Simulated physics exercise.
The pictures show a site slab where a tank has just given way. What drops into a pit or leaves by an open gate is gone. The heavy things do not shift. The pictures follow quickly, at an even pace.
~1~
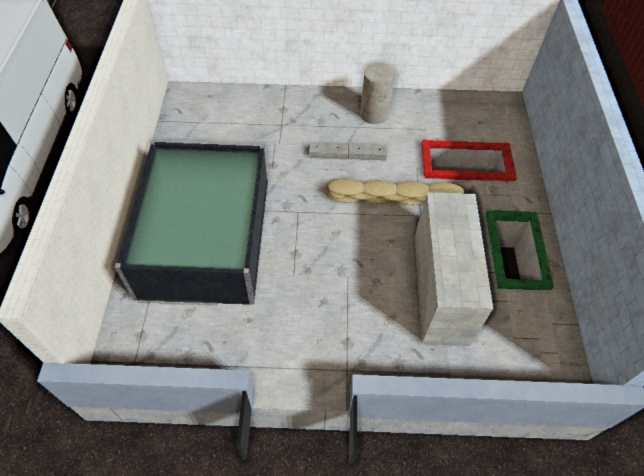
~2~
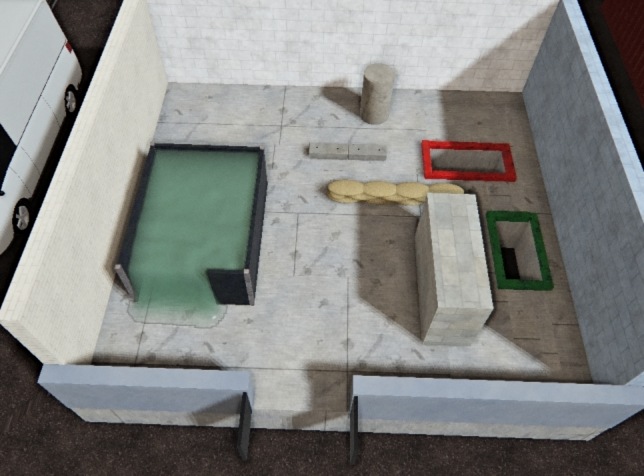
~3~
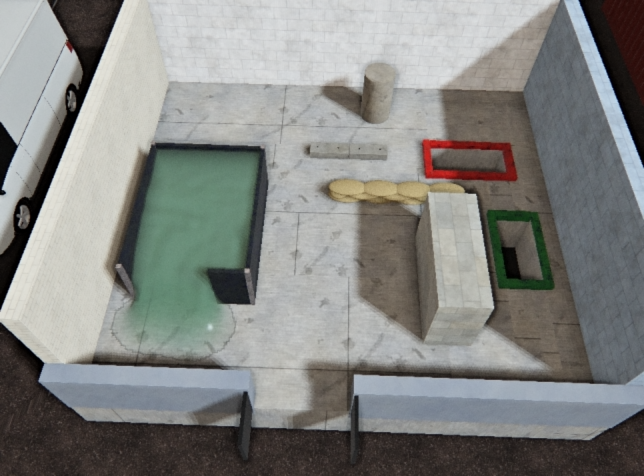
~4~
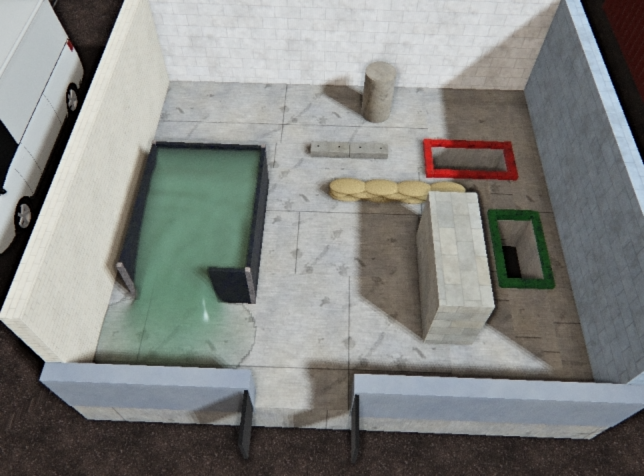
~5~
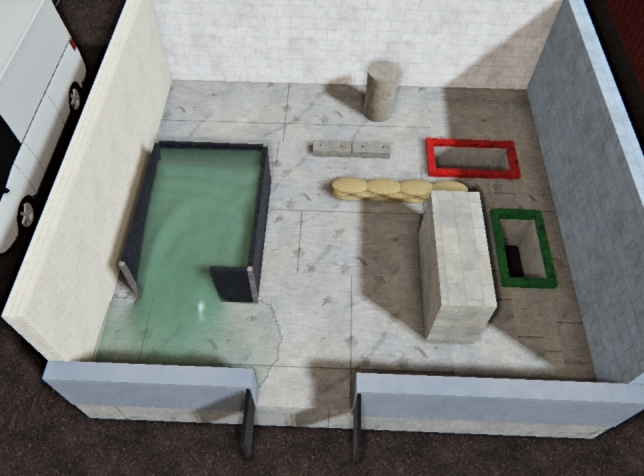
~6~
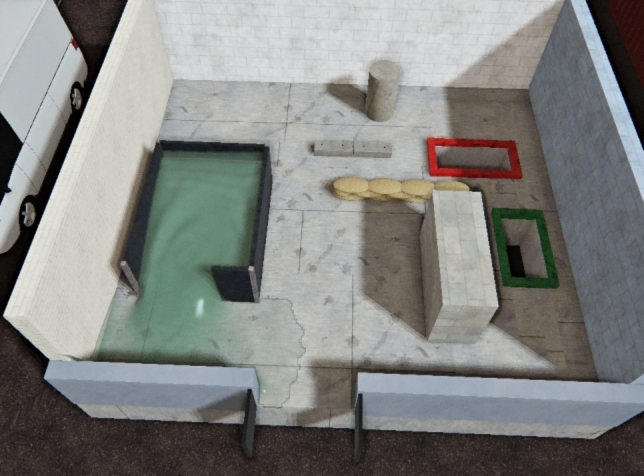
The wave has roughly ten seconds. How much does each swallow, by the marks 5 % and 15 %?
One by one: The gate takes between 5 and 15 %; the red pit takes not even 5 %; the green pit takes not even 5 %.
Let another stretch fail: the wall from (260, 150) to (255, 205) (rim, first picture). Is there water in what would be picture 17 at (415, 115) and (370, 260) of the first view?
One after the other: Wet, covered.
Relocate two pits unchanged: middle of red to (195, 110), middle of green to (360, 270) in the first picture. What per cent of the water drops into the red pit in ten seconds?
Per cent: Red 8.
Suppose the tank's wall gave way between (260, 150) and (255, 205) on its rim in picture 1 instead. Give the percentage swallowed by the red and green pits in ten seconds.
In per cent: Red 6, green 8.
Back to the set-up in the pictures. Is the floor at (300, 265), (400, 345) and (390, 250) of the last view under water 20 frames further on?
As listed: Covered, wet, wet.
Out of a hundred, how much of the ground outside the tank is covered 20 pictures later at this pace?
Some 50 per cent.
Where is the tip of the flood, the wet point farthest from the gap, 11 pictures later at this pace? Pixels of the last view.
I would point to (536, 398).
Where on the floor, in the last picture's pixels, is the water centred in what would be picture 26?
At about (248, 266).
A moment on, water covers 15 % of the floor; the gate 1 %, the red pit 0 %, the green pit 0 %.
Next, water covers 30 % of the floor; the gate 2 %, the red pit 0 %, the green pit 0 %.
Then, water covers 50 % of the floor; the gate 5 %, the red pit 0 %, the green pit 0 %.
Later, water covers 80 % of the floor; the gate 9 %, the red pit 0 %, the green pit 1 %.
In the end, water covers 95 % of the floor; the gate 13 %, the red pit 0 %, the green pit 1 %.
